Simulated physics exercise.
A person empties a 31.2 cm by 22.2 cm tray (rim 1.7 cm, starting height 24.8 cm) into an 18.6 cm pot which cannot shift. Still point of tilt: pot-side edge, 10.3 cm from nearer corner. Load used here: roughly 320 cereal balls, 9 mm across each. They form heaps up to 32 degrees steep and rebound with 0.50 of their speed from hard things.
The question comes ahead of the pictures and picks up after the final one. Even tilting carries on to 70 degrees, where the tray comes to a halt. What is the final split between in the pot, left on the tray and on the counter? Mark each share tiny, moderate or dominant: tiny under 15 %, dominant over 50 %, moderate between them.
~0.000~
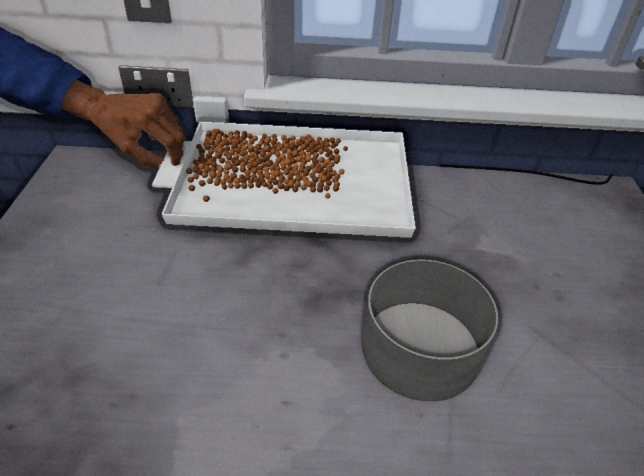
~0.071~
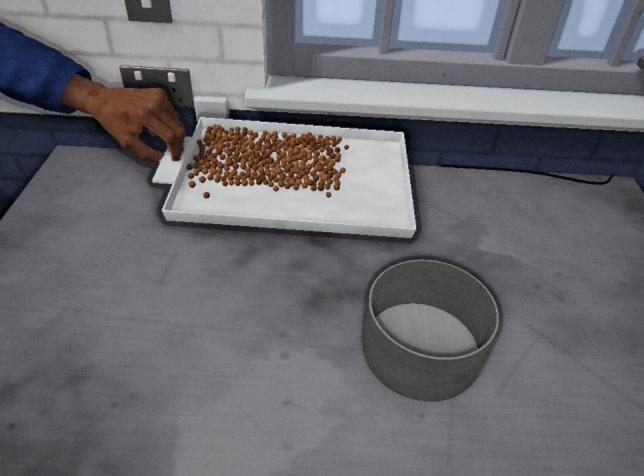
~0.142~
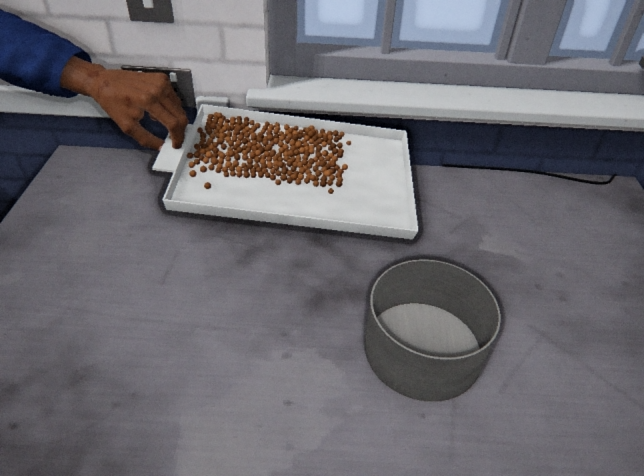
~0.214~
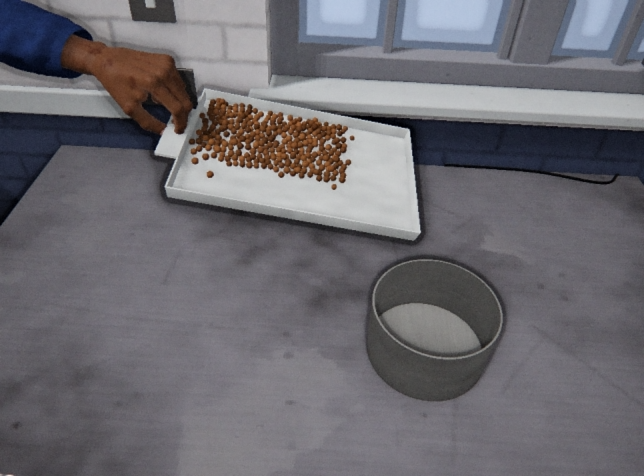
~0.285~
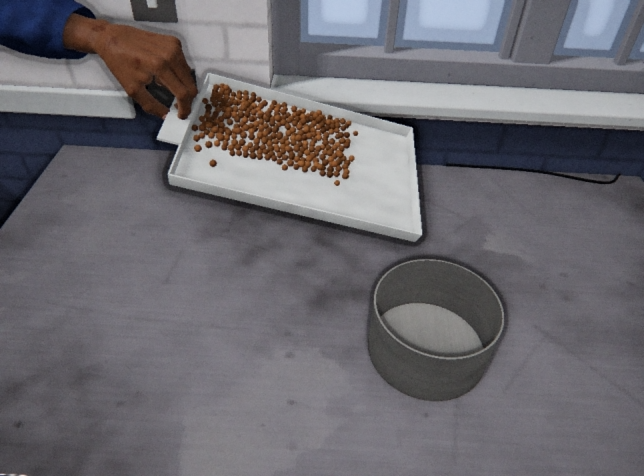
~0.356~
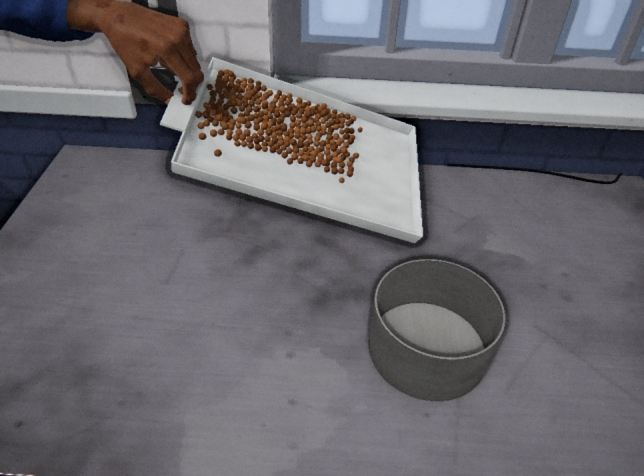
Pot: Moderate, tray: Dominant, counter: Tiny.
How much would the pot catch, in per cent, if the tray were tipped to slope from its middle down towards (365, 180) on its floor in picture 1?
That would be close to 5 per cent.
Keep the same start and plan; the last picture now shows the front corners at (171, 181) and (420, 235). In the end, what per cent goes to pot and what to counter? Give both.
The pot gets 20 and the counter 0.
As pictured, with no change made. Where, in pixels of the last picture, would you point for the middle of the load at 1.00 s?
Approximately (411, 196) in the last picture.
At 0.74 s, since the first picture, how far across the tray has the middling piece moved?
It has moved some 13 cm from its start.
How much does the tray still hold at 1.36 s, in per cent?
It comes to near 70 per cent.
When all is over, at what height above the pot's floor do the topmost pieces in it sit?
It reaches roughly 1.5 cm.
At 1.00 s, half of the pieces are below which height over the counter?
I'd say near 26 cm.
After 0.74 s, tilt 44 degrees; the tray holds 100 %, the pot 0 %.
After 1.00 s, tilt 60 degrees; the tray holds 80 %, the pot 10 %.
Then, at 1.36 s, tilt 70 degrees; the tray holds 70 %, the pot 25 %.
By 1.9 s all is still; pot 25 %, tray 70 %, counter 0 %.
